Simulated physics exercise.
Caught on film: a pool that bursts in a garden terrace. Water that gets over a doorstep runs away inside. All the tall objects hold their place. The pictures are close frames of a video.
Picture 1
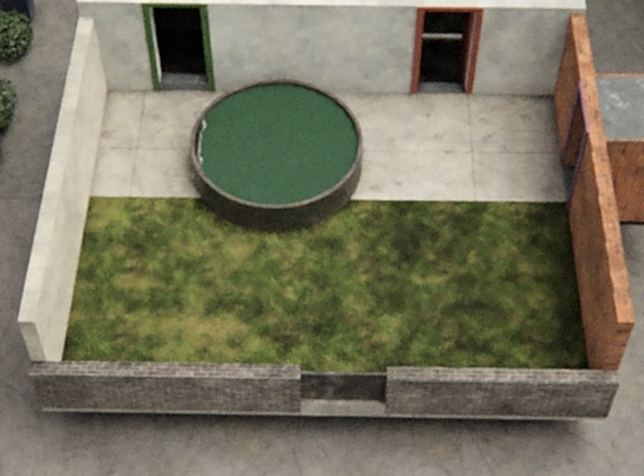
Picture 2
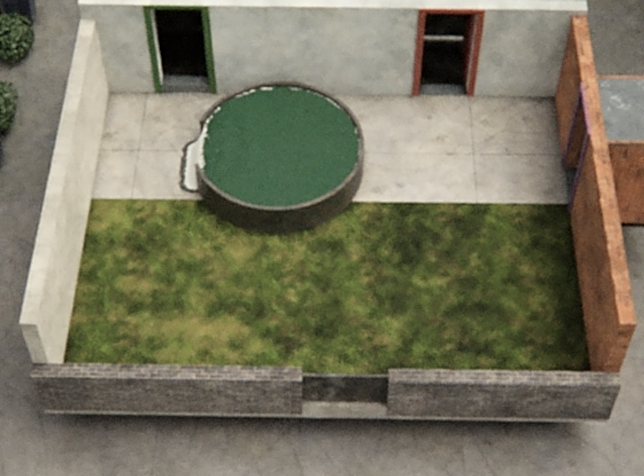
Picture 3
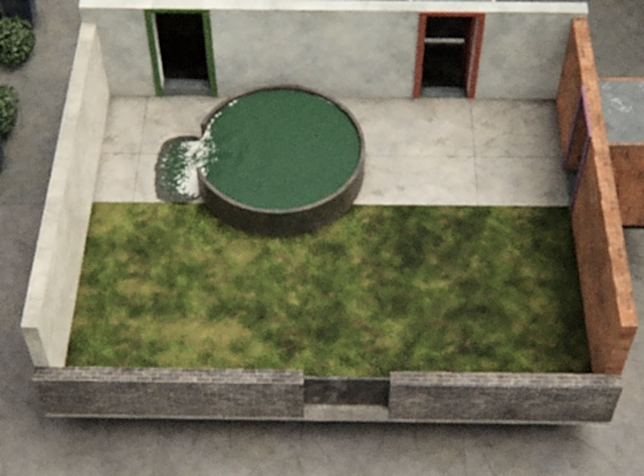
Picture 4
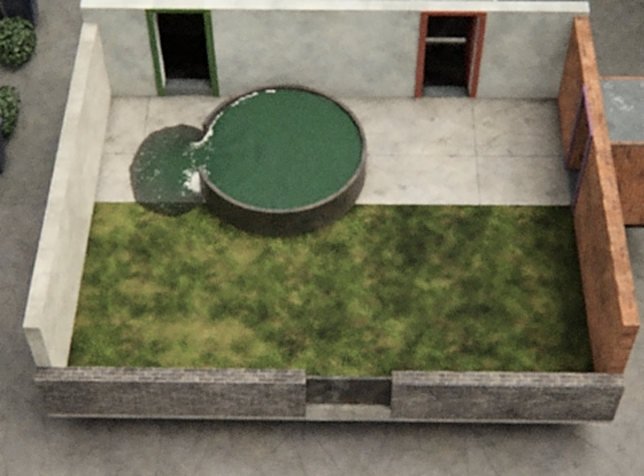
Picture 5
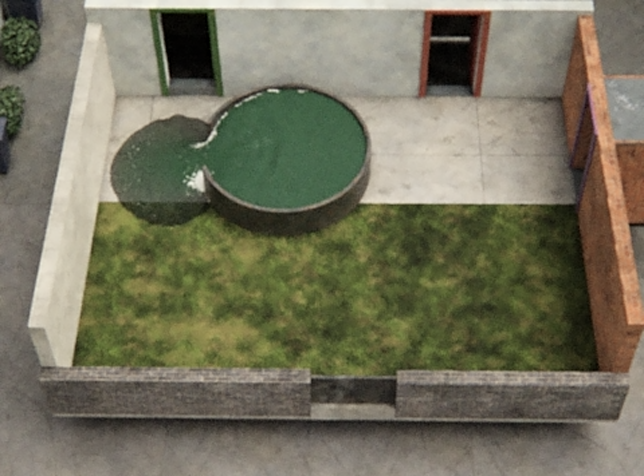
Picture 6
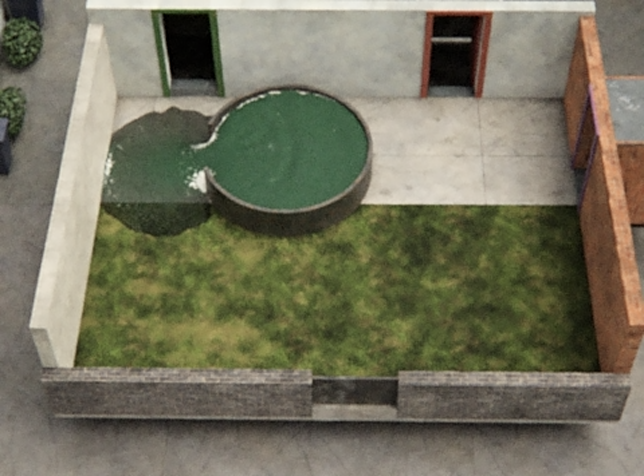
Green water sits still in a round raised pool on a walled terrace, then breaks out through the pool's left side. It splashes white onto the pale paving and spreads in a widening dark sheet, reaching the left wall and the edge of the grass while the walls stay standing.
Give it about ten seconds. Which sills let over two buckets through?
The green door admits no more than that; the red door admits no more than that; the purple door admits no more than that.
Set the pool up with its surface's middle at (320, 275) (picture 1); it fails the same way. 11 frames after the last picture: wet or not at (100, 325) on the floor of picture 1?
There: Covered.
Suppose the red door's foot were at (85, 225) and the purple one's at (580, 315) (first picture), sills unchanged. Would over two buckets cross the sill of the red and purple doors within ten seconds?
My reading: Red goes over; purple holds.
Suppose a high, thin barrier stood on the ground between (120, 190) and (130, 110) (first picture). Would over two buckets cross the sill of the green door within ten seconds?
Green takes more.
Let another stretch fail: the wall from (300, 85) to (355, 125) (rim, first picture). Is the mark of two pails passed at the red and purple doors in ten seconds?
The red one floods, the purple one floods.
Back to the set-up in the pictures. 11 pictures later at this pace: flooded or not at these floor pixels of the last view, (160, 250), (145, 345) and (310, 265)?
In that order: Covered, no water, not flooded.
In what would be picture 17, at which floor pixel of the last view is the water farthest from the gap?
Close to (81, 325).
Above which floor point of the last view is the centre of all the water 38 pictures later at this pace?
I would point to (232, 195).
A moment on, water covers 10 % of the floor; the green door wet at the sill, nothing in, the red door not reached, the purple door not reached.
Next, water covers 15 % of the floor; the green door wet at the sill, nothing in, the red door not reached, the purple door not reached.
Then, water covers 30 % of the floor; the green door wet at the sill, nothing in, the red door not reached, the purple door not reached.
Later, water covers 55 % of the floor; the green door wet at the sill, nothing in, the red door wet at the sill, nothing in, the purple door not reached.
In the end, water covers 80 % of the floor; the green door wet at the sill, nothing in, the red door wet at the sill, nothing in, the purple door wet at the sill, nothing in.
